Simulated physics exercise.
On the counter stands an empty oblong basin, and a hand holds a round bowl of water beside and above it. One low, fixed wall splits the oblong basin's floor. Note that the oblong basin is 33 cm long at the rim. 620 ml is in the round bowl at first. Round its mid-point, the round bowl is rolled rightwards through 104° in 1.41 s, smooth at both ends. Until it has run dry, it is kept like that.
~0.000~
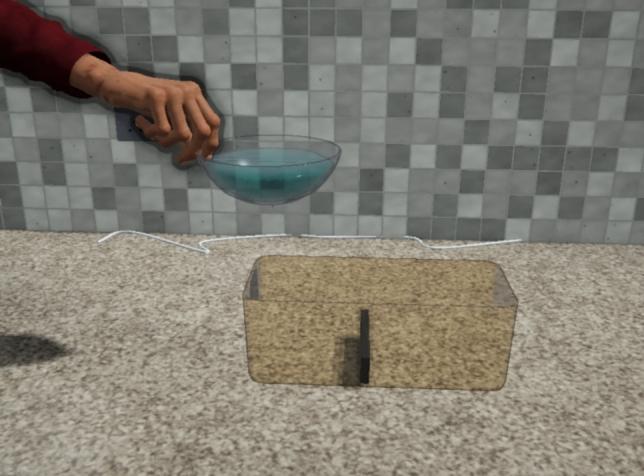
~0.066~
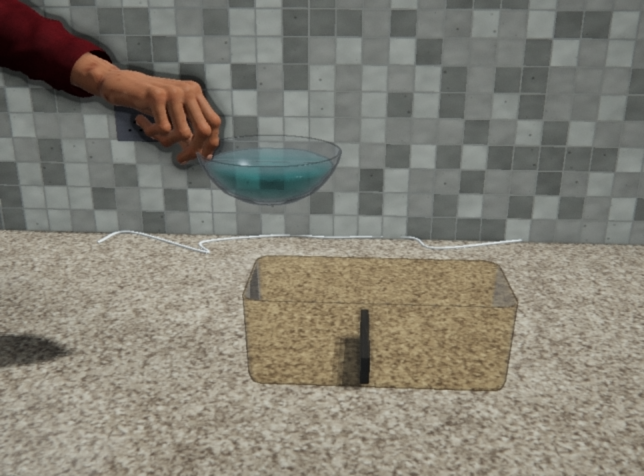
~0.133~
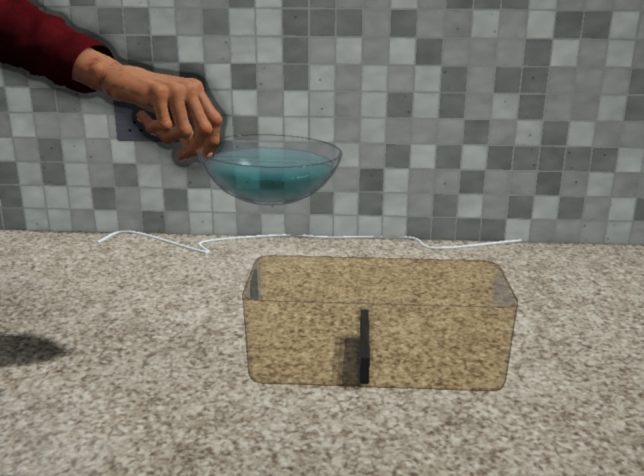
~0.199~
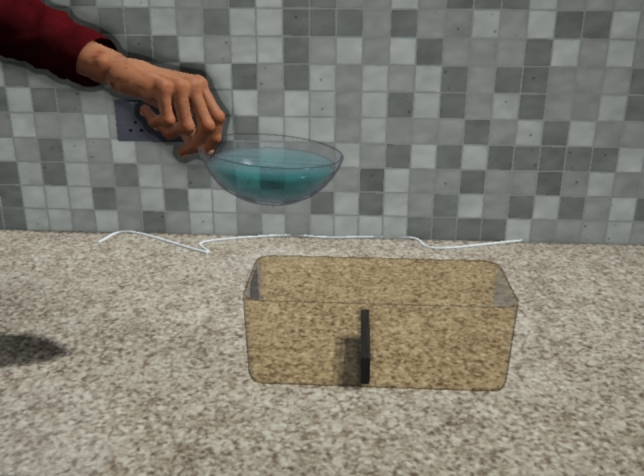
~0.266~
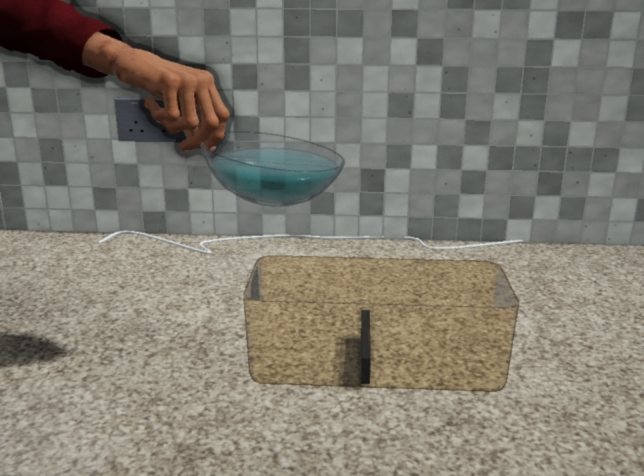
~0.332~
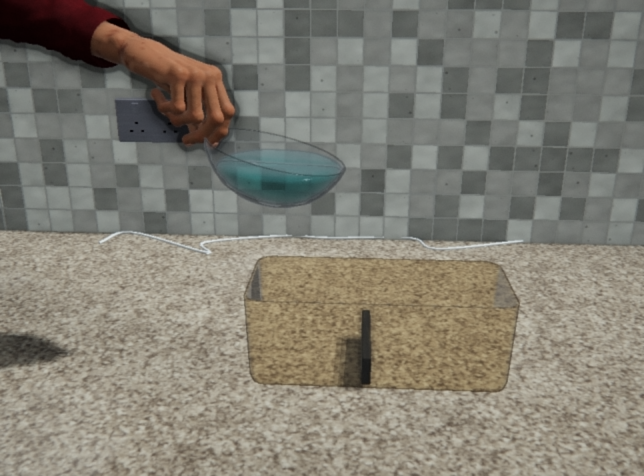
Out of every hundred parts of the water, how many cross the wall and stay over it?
About 74 in every hundred.
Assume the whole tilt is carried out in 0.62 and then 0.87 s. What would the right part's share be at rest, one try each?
60 and 65 %.
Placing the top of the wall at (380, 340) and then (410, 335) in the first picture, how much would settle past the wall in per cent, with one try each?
The first gives near 60 per cent and the second near 5 per cent.
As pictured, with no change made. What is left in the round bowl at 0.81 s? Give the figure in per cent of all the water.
Around 24 in a hundred.
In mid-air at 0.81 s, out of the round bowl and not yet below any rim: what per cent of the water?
About 34 per cent.
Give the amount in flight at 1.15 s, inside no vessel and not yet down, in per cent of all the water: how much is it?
Something like 1 per cent is in the air then.
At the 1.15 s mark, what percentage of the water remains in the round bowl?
0 per cent or thereabouts.
By 0.81 s the tilt is 63° and 25 per cent is still to pour, 4 is left of the wall and 38 right of it.
By 1.15 s the tilt is 96° and 0 per cent is still to pour, 26 is left of the wall and 73 right of it.
By 1.52 s the tilt is 104° and 0 per cent is still to pour, 26 is left of the wall and 74 right of it.
By 1.91 s the tilt is 104° and 0 per cent is still to pour, 26 is left of the wall and 74 right of it.
At rest 26 per cent lies left of the wall, 74 right of it and 1 outside.
